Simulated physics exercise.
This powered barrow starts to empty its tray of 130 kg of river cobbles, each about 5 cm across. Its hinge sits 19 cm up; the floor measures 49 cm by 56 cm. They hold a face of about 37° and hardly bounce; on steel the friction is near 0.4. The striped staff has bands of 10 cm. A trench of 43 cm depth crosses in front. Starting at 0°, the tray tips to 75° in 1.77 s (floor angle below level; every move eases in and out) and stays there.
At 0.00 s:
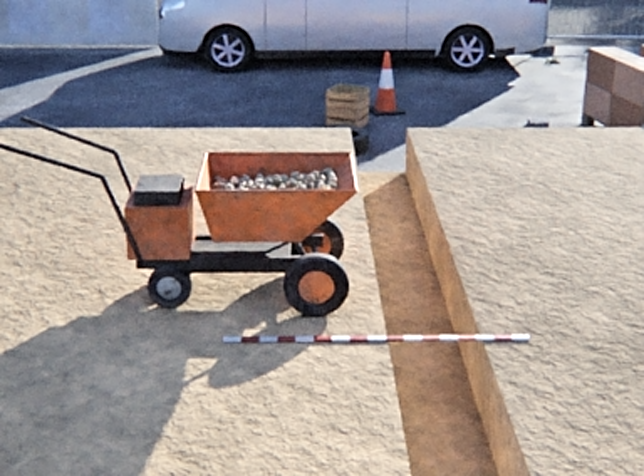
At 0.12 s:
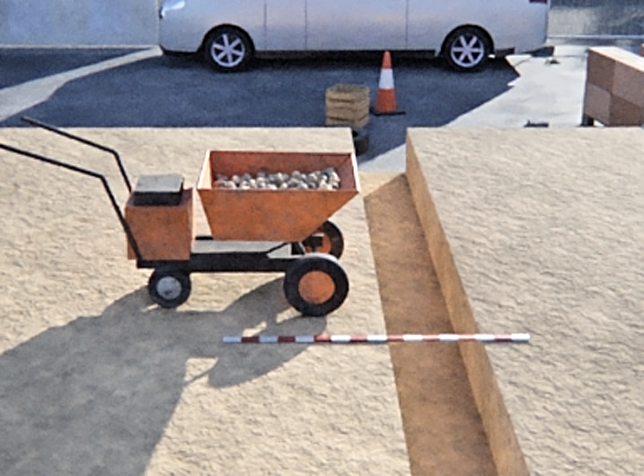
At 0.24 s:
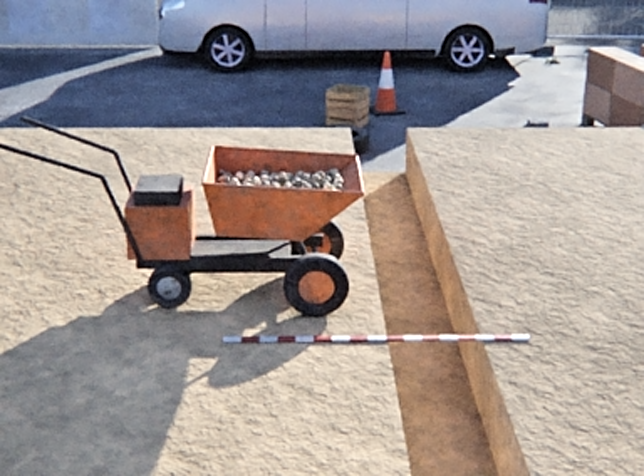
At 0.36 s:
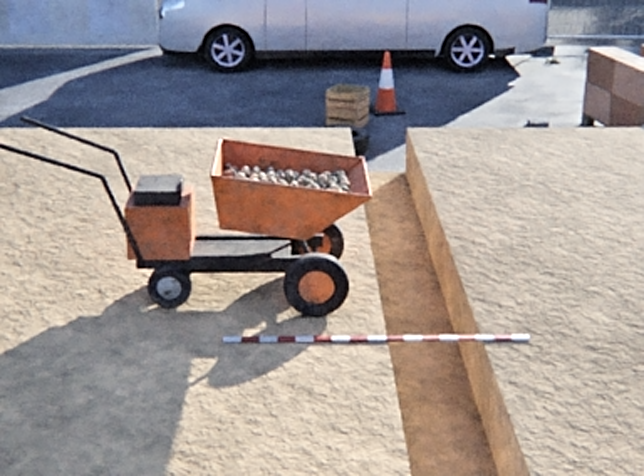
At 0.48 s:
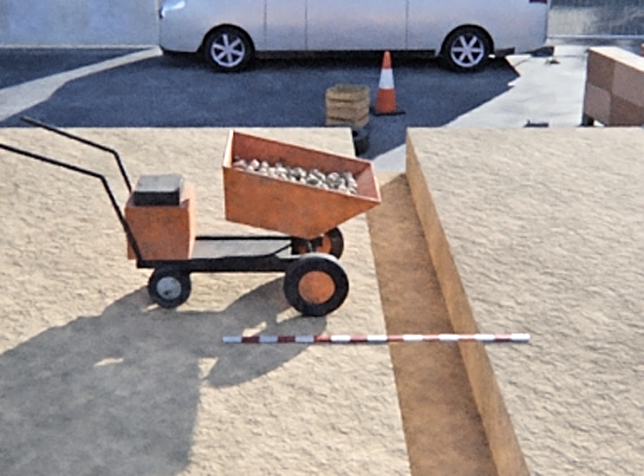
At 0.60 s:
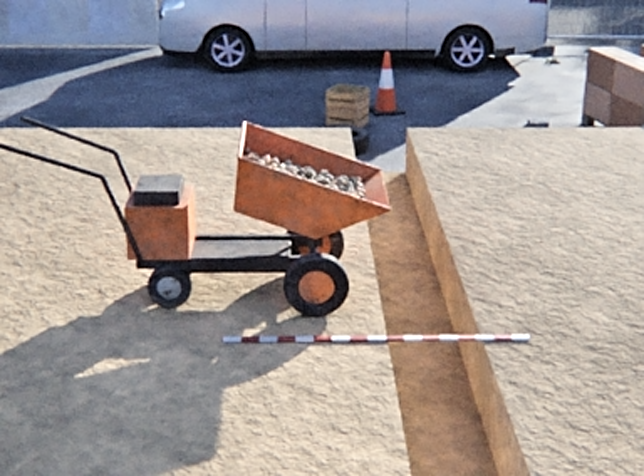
On sandy ground beside a trench, with a silver van parked behind, an orange powered barrow stood still while its tray of grey stones slowly tilted forward to the right, its back end rising.
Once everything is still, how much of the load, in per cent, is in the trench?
Close to 92 in a hundred.
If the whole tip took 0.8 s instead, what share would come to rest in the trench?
It would be near 80 per cent.
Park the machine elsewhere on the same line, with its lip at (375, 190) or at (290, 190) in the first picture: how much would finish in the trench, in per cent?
About 60 and 85 per cent.
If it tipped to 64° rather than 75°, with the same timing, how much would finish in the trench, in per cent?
Then about 85 per cent.
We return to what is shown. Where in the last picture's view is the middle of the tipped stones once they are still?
Their middle is at about (437, 344).
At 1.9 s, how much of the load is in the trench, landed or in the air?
Some 65 per cent.
After 1.3 s the floor is at 63°; 100 % in the tray; the foremost stones are at (419, 247).
After 1.9 s the floor is at 75°; 30 % in the tray, 64 % in the trench, 6 % past the trench; the foremost stones are at (519, 299).
After 2.2 s the floor is at 75°; 4 % in the tray, 88 % in the trench, 9 % past the trench; the foremost stones are at (560, 299).
After 4.2 s the floor is at 75°; 0 % in the tray, 92 % in the trench, 8 % past the trench; the foremost stones are at (569, 293).
